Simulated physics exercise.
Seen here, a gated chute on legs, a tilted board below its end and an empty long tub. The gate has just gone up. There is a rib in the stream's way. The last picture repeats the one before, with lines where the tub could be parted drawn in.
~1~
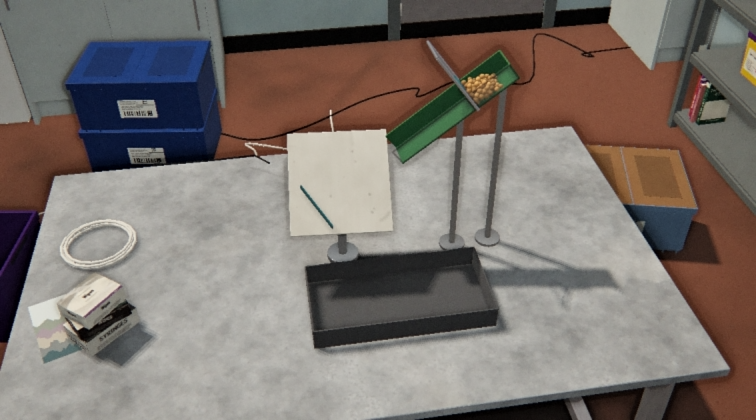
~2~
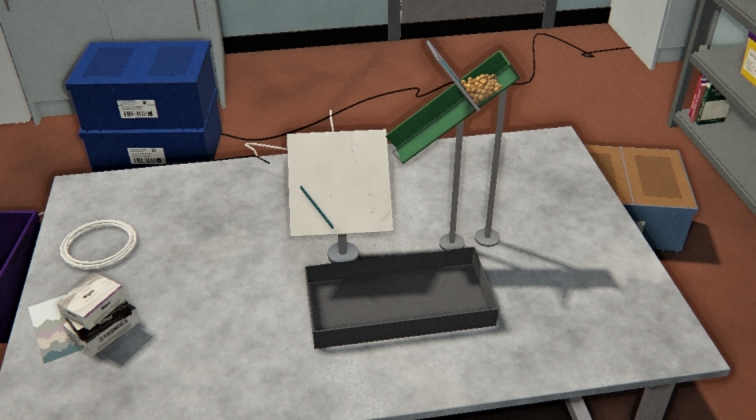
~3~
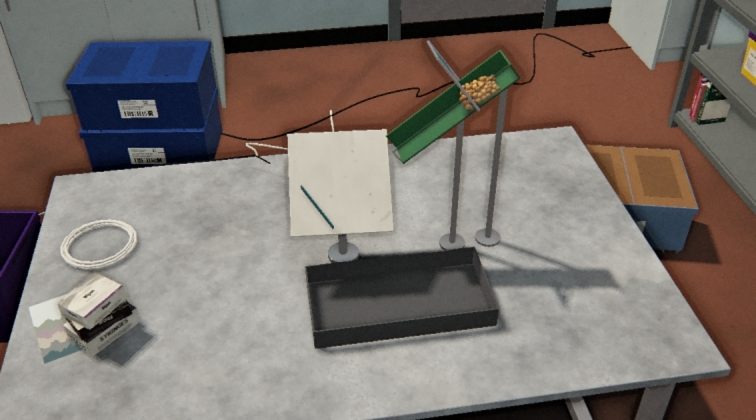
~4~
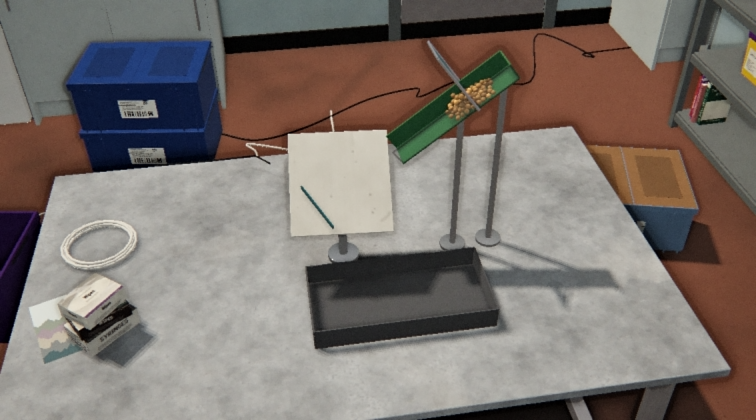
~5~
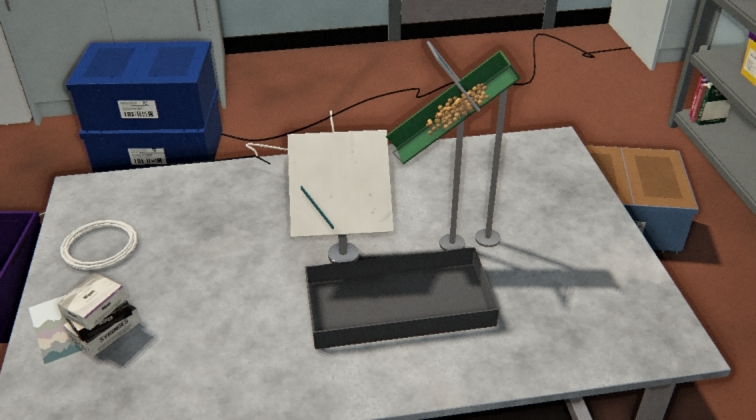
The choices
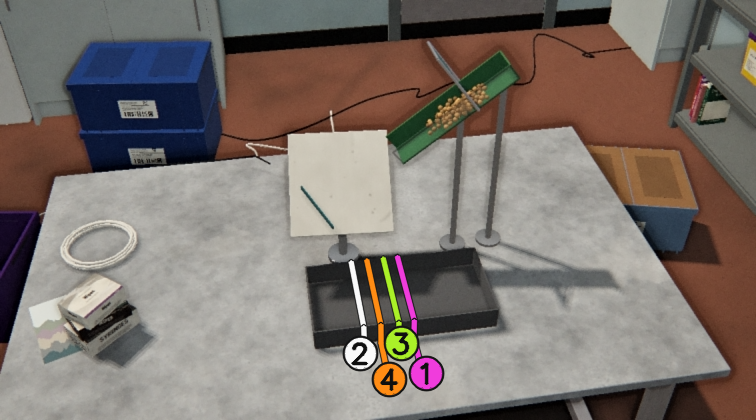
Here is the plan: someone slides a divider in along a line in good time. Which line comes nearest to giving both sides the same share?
It is 2.
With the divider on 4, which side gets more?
Left.
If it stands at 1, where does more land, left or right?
More lands on the left.
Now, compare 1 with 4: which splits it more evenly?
4 it is.
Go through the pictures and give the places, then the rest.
Load behind the gate at (479, 89), round wooden beads; lip of the chute at (399, 156), sloping fairly steeply, in the first frame.
Middle of the board at (339, 182), tilted fairly steeply; middle of its low edge at (342, 234); of its high edge at (337, 132), in the second frame.
Front corners of the tub at (314, 332) and (498, 309), empty; front of the load at (465, 105), in the third frame.
Middle of the load at (467, 98); its front at (448, 112), about a quarter of the way to the lip; rib from (301, 186) to (333, 227), in the fourth frame.
Middle of the load at (457, 103); its front at (430, 133), about half of the way to the lip, in the fifth frame.
On the marked copy, line 1 crosses the front rim at (414, 320); line 2 crosses the front rim at (363, 326); line 3 crosses the front rim at (398, 322); line 4 crosses the front rim at (380, 324).
If 1 is chosen, of what is caught, all on the left of the divider, none on the right.
If 2 is chosen, of what is caught, about two thirds on the left of the divider, about a third on the right.
If 3 is chosen, of what is caught, nearly all on the left of the divider, a small part on the right.
If 4 is chosen, of what is caught, most on the left of the divider, a small part on the right.
